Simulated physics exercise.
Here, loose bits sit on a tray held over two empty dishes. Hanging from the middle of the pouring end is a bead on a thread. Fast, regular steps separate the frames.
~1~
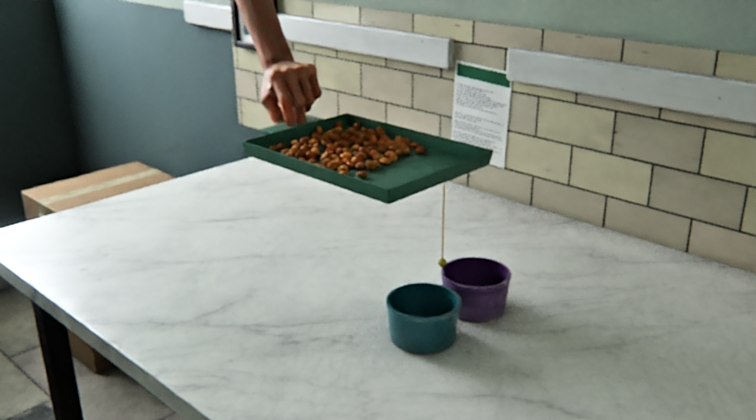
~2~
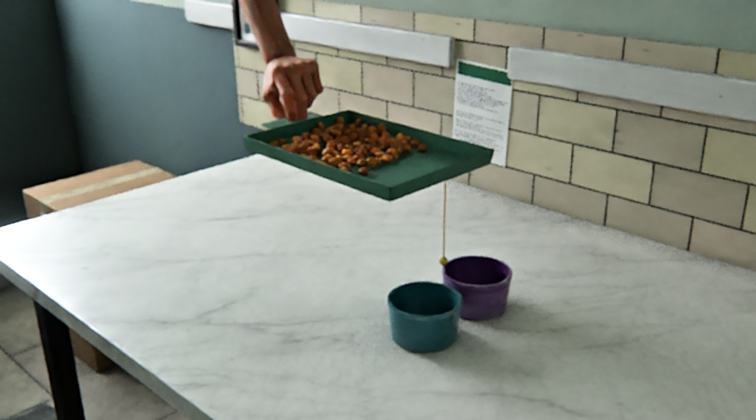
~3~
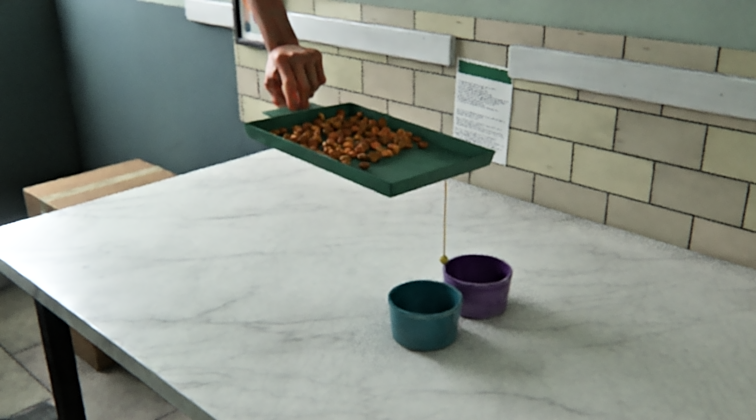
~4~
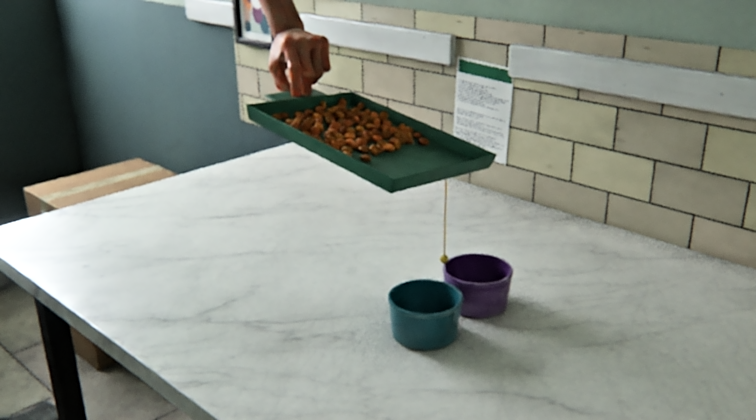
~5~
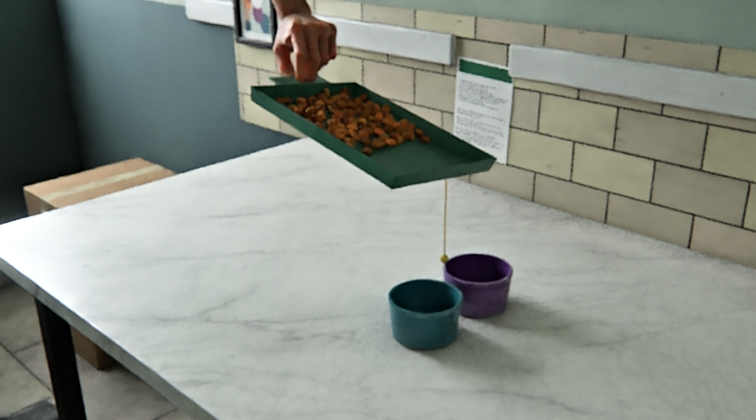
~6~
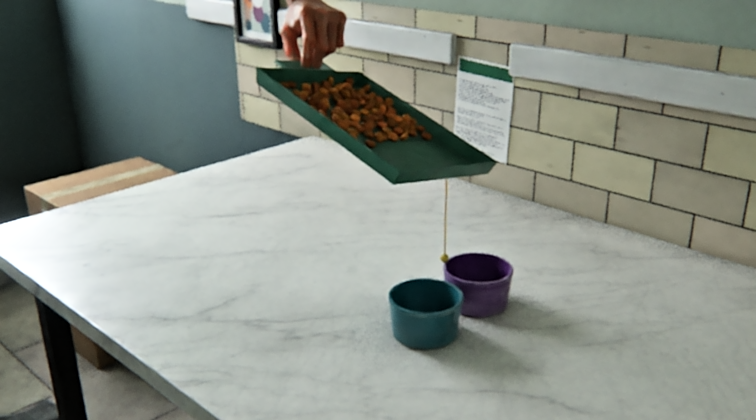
At the start, a hand holds a green tray of brown kibble nearly level above a teal dish and a purple dish, with a bead hanging on a thread. The hand then lifts the back of the tray, gradually steepening its slope and tilting its front edge toward the right corner.
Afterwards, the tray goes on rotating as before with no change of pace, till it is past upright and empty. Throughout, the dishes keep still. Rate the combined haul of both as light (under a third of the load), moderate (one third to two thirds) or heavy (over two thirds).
A light haul.
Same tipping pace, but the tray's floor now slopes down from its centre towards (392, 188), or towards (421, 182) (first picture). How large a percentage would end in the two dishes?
In order: About 50, then 50 percent.
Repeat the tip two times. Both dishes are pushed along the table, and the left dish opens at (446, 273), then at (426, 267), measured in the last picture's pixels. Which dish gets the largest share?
Result 1: The right-hand one; result 2: The right-hand one.
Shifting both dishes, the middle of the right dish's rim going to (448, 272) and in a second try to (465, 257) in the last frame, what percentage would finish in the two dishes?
You'd end up with around 0 per cent and then around 30 per cent.
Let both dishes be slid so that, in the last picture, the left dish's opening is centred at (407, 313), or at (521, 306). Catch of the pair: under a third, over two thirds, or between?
Earlier place: Under a third. Later place: Under a third.
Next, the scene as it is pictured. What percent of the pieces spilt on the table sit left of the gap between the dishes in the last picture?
Around 10 percent of the pieces.
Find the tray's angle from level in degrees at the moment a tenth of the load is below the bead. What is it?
Approx. 75° from level.
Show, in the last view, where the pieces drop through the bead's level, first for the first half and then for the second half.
Earlier half at (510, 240), later half at (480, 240).
Shortly afterwards, tray tipped steeply; all but a few on the tray; a little in the air.
Next, tray tipped past a quarter turn; a little on the tray; a little in the right dish; near two thirds outside both; a little in the air.
Some moments later, tray tipped past a quarter turn; near a quarter in the right dish; the bulk outside both.
In the end, tray tipped past a quarter turn; none at all in the left dish; near a quarter in the right dish; the bulk outside both.
